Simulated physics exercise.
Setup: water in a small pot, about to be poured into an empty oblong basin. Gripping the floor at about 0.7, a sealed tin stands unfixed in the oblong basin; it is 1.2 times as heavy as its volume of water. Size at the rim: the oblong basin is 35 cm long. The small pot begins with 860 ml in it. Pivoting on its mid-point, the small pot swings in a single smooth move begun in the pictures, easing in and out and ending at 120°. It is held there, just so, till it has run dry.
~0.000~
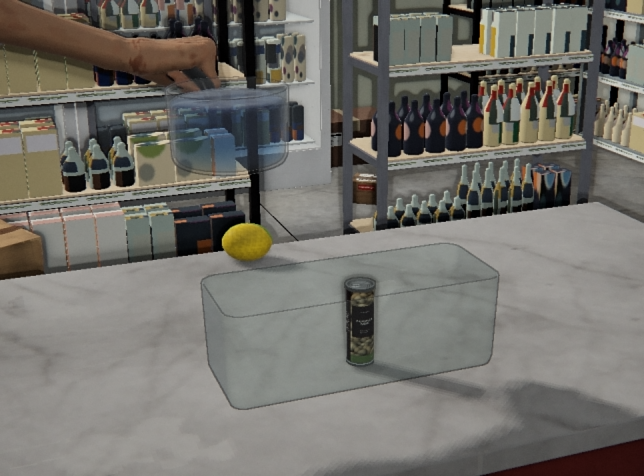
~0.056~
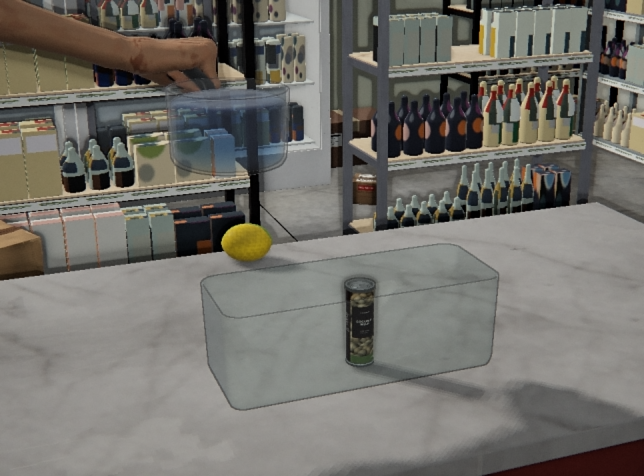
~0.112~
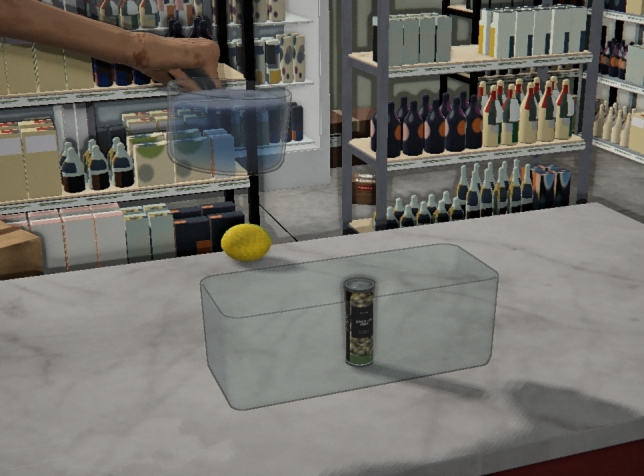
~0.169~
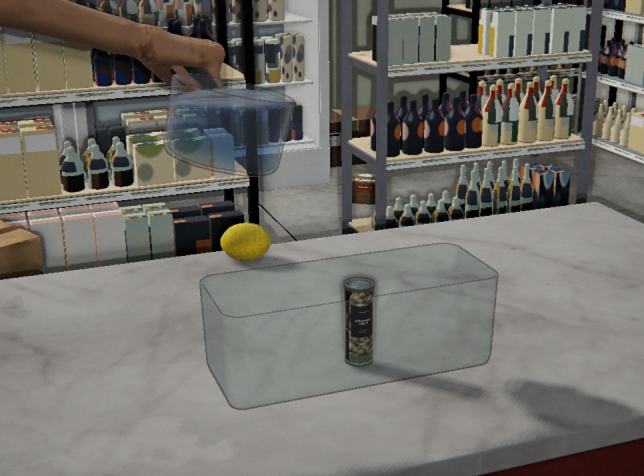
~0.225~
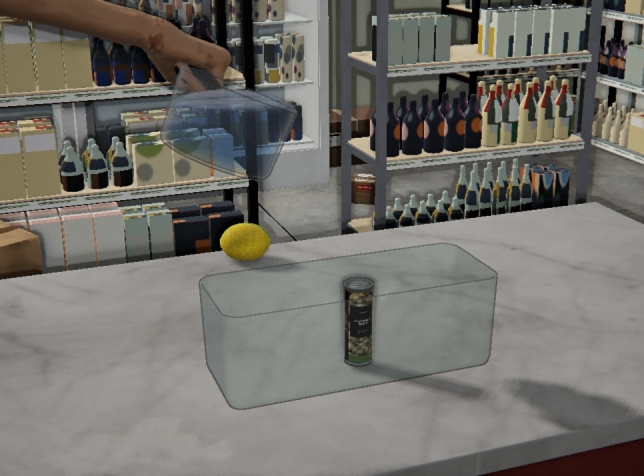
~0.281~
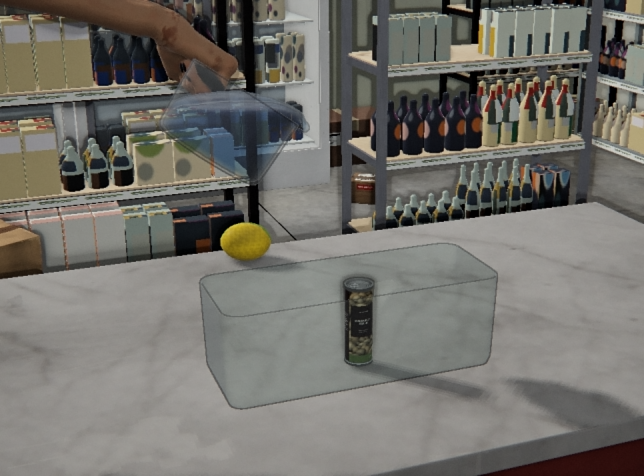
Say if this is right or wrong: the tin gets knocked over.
Right, it gets knocked over.
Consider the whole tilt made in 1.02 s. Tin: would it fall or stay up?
In that case the tin stays vertical.
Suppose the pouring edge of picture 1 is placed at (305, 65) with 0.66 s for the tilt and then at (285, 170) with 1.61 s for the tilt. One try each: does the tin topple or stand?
The tin stays vertical the first time and stays vertical the second time.
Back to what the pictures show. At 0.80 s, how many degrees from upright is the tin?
I'd put it at close to 5 degrees off upright.
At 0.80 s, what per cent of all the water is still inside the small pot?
2 %.
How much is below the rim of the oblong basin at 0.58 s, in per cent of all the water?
About 24 per cent.
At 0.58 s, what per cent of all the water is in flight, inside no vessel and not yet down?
Near 50 per cent at that moment.
By 0.58 s the tilt is 103° and 24 per cent is still to pour; the tin stands where it began.
By 0.80 s the tilt is 120° and 2 per cent is still to pour; the tin leans 5°.
By 1.02 s the tilt is 120° and 0 per cent is still to pour; the tin lies on its side.
By 1.27 s the tilt is 120° and 0 per cent is still to pour; the tin lies on its side.
At rest the tin lies on its side.
